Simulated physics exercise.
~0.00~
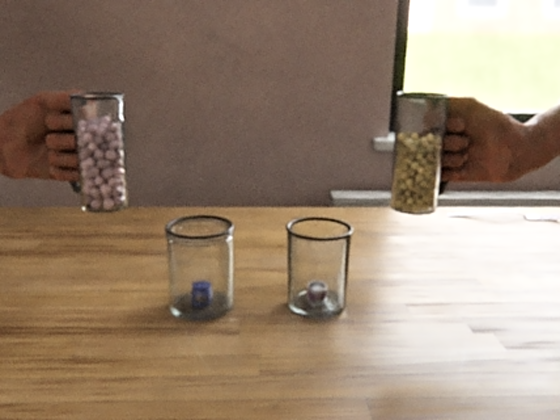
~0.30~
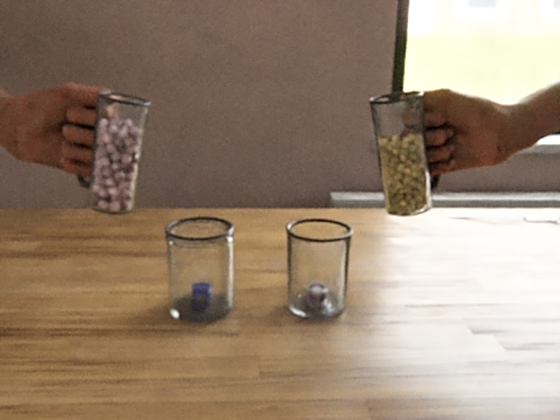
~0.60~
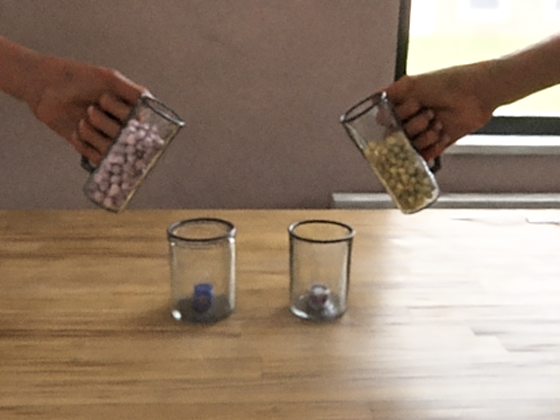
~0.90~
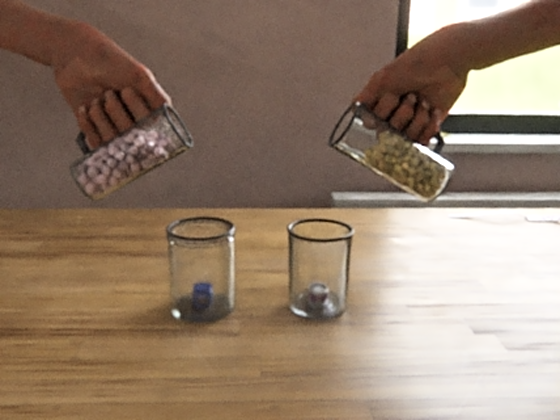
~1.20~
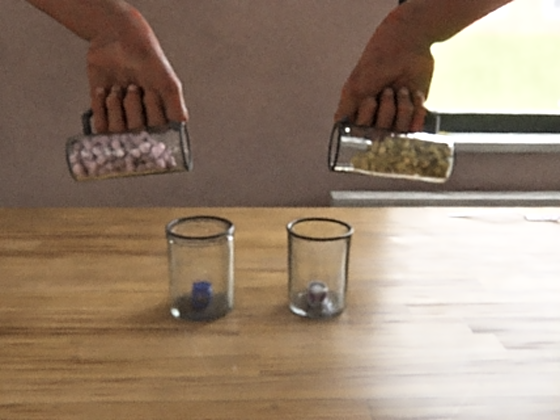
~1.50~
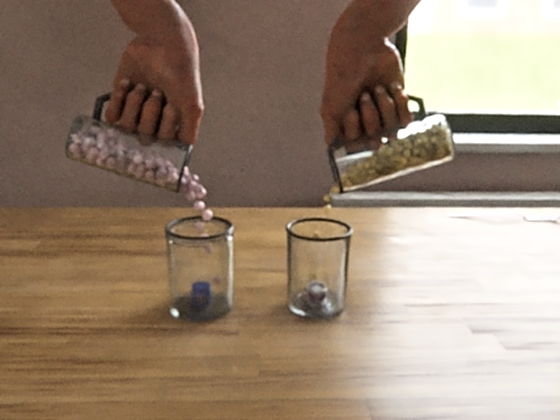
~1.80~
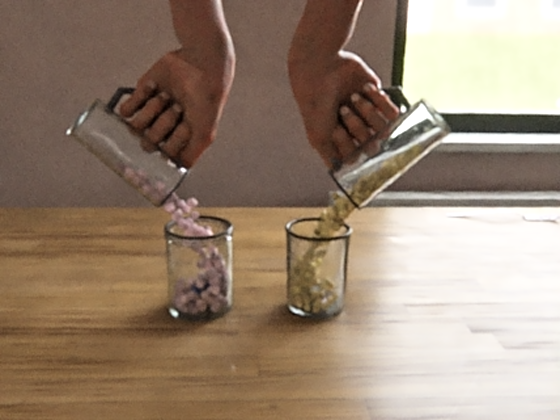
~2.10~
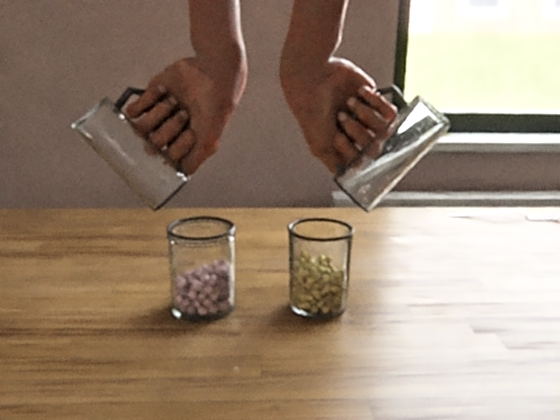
Two hands tipped cups of small pinkish and yellowish pieces over two clear glasses, each with a little object inside, and poured until both cups were empty, leaving the glasses partly filled and the objects buried out of sight.
